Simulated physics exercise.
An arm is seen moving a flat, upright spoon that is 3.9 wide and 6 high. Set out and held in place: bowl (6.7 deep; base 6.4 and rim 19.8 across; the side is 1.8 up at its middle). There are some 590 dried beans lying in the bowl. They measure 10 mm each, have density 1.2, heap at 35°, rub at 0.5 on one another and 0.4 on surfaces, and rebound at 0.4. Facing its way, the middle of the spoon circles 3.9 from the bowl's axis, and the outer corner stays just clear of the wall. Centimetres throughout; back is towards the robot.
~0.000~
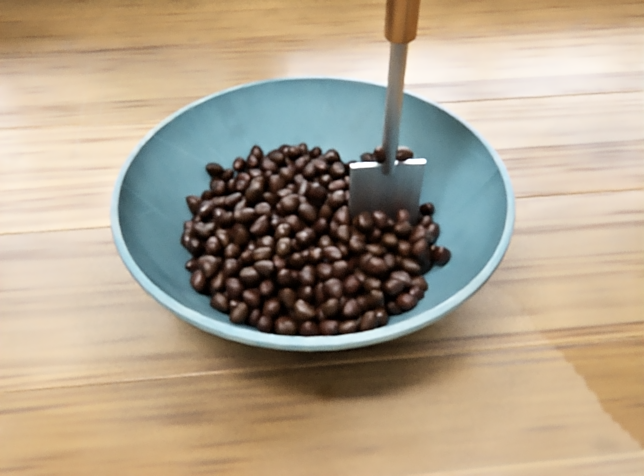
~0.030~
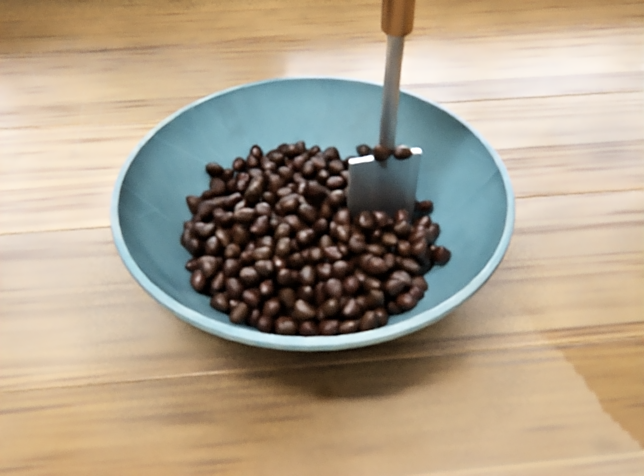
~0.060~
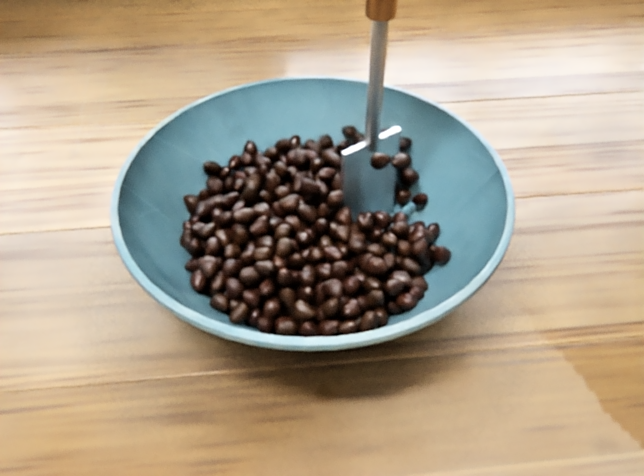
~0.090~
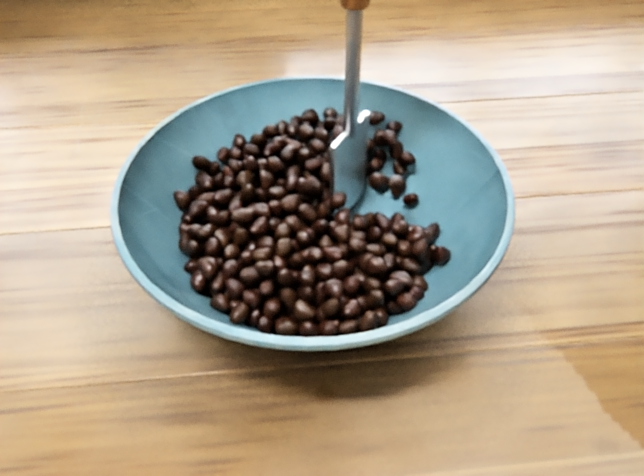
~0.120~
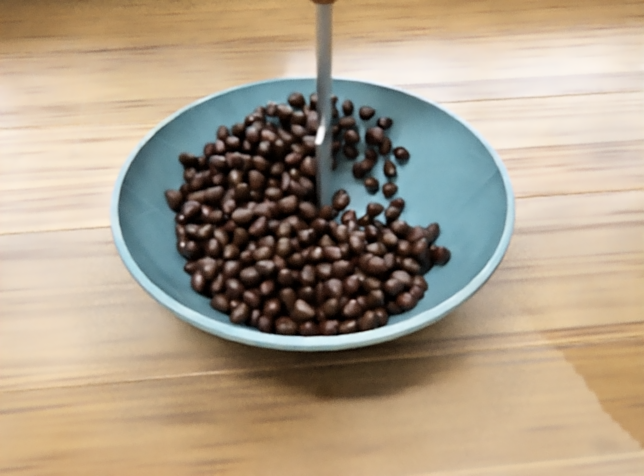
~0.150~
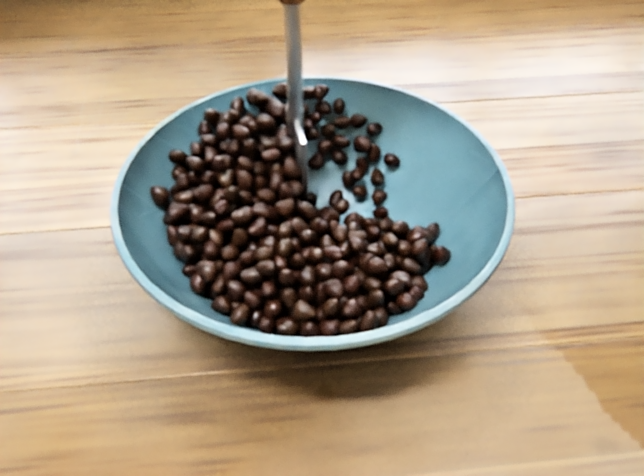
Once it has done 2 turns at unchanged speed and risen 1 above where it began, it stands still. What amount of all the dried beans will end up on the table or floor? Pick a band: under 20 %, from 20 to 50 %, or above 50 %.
Under 20 %.
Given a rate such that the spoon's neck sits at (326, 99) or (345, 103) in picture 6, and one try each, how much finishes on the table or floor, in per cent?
Roughly 5 and 0 percent, in that order.
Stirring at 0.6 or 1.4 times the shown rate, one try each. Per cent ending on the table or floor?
It would be about 0 and 30 percent respectively.
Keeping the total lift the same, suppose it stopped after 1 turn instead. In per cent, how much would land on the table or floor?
Close to 5 in a hundred.
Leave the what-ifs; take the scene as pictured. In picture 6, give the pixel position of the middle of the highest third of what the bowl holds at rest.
About (368, 205).
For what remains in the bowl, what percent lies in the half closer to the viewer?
Near 45 per cent of what stays in the bowl.
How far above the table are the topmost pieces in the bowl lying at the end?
Height: Roughly 6.5 cm.
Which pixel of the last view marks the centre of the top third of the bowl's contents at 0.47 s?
Centre estimate: Approx. (423, 206) px.
After 0.47 s, 341° round, highest piece 9 above the table; 535 in the bowl, 43 on the table or floor, 10 in flight or on the tool.
After 0.79 s, 224° round, highest piece 9 above the table; 518 in the bowl, 66 on the table or floor, 4 in flight or on the tool.
After 1.15 s, 0° round, highest piece 6 above the table; 513 in the bowl, 75 on the table or floor.
After 1.85 s, 0° round, highest piece 6 above the table; 513 in the bowl, 75 on the table or floor.
At rest, 513 in the bowl, 75 on the table or floor. That is 13 % on the table or floor.
